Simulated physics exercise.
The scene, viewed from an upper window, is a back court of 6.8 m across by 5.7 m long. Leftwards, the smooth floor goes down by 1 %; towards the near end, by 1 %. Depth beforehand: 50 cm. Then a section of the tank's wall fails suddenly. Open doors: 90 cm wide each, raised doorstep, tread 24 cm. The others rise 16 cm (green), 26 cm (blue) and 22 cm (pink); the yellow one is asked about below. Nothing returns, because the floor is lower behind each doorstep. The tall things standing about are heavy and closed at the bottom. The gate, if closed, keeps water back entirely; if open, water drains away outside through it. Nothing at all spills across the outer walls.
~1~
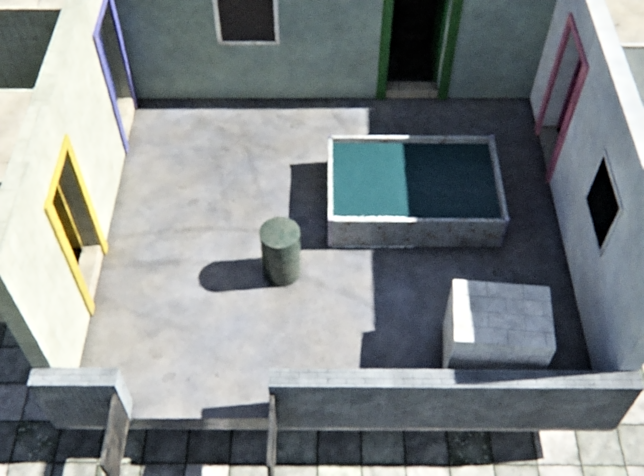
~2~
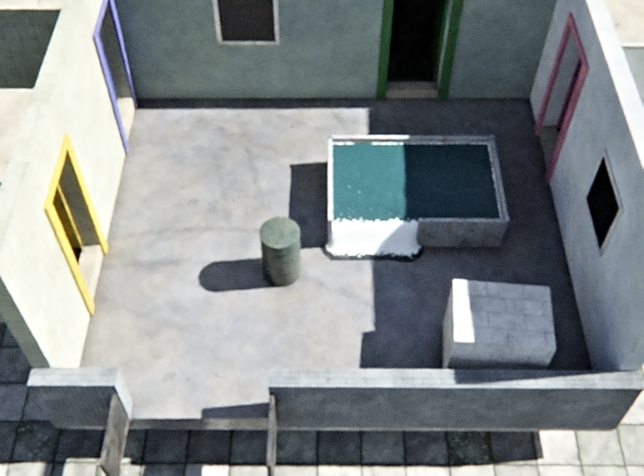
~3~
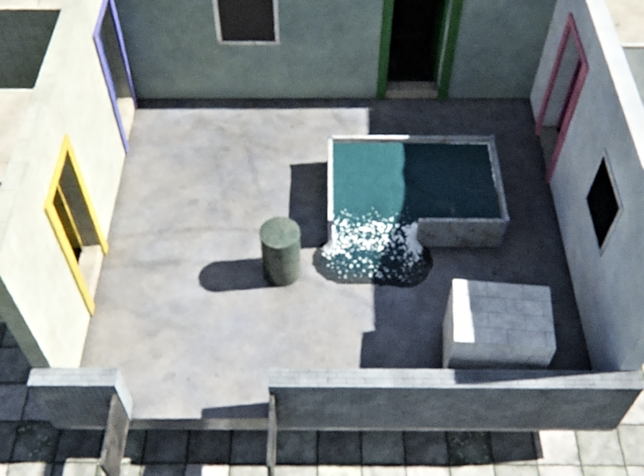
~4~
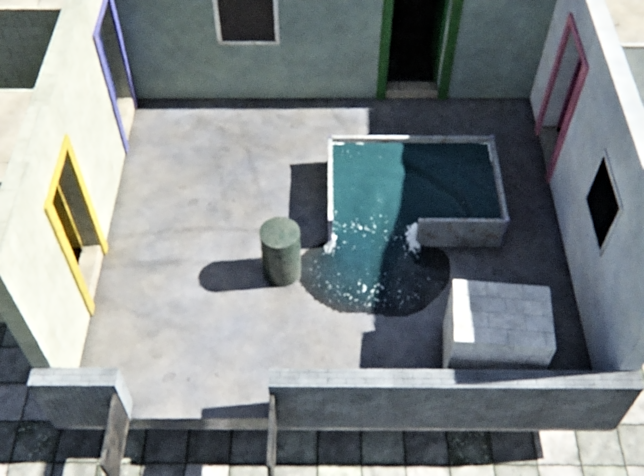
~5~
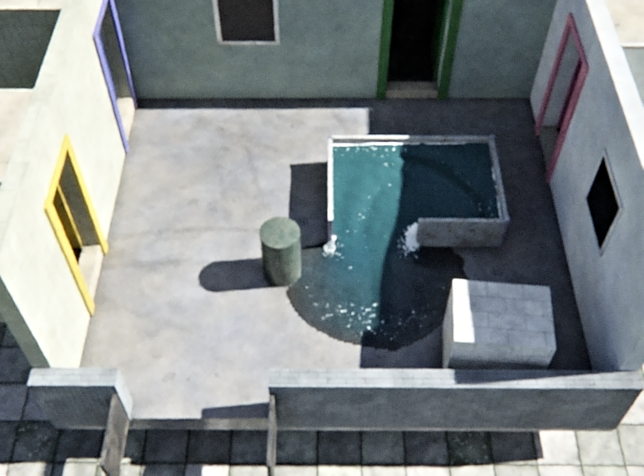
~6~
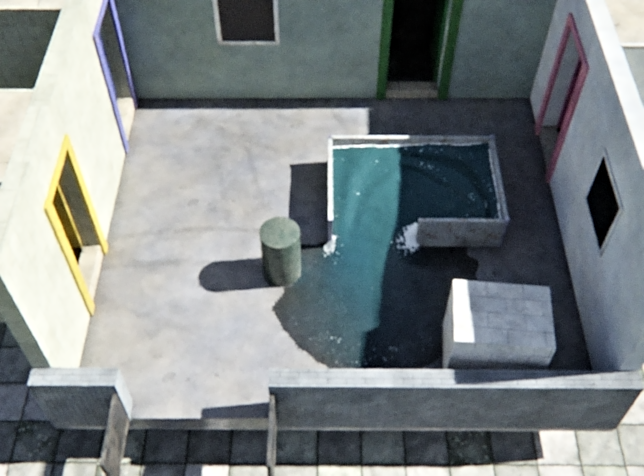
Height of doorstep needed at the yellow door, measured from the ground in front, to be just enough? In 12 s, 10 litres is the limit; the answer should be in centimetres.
Approximately 7 cm.
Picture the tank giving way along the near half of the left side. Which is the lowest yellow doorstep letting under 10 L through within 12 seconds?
It needs to be about 16 cm high.
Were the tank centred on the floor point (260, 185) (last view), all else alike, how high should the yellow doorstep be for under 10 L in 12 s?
A height near 12.0 cm.
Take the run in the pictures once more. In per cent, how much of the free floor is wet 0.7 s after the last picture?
Roughly 20 percent of the floor.
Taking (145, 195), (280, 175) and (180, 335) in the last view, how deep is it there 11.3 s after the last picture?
Depth: About 3, 3, 4 cm.
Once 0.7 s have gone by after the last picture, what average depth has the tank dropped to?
The mean depth is about 34 cm.
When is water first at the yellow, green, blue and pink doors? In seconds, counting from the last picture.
Arrival times - yellow: 3.0 s; green: 8.0 s; blue: 5.0 s; pink: 5.5 s.
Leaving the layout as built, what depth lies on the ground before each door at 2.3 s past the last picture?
Lab note, depth in cm: Yellow 0; green 0; blue 0; pink 0.
Then, 0.7 s after the last picture water covers 20 % of the floor, deepest (28 cm) near (337, 401); it has not reached the yellow door.
Then, 2.3 s after the last picture water covers 30 % of the floor, deepest (24 cm) near (351, 401); it has not reached the yellow door.
Then, 11.3 s after the last picture water covers 95 % of the floor, deepest (8 cm) near (73, 400); 6 cm at the yellow door, 0 litres in over its 23 cm doorstep.
At the yellow door as built, the water peaked near 10 cm, 5.7 s after the last picture.
Run again over the same 12 s with other heights there, 15 litres in over 6.5 cm, 5 litres over 8 cm. The limit of 10 litres is kept from about 7 cm up.
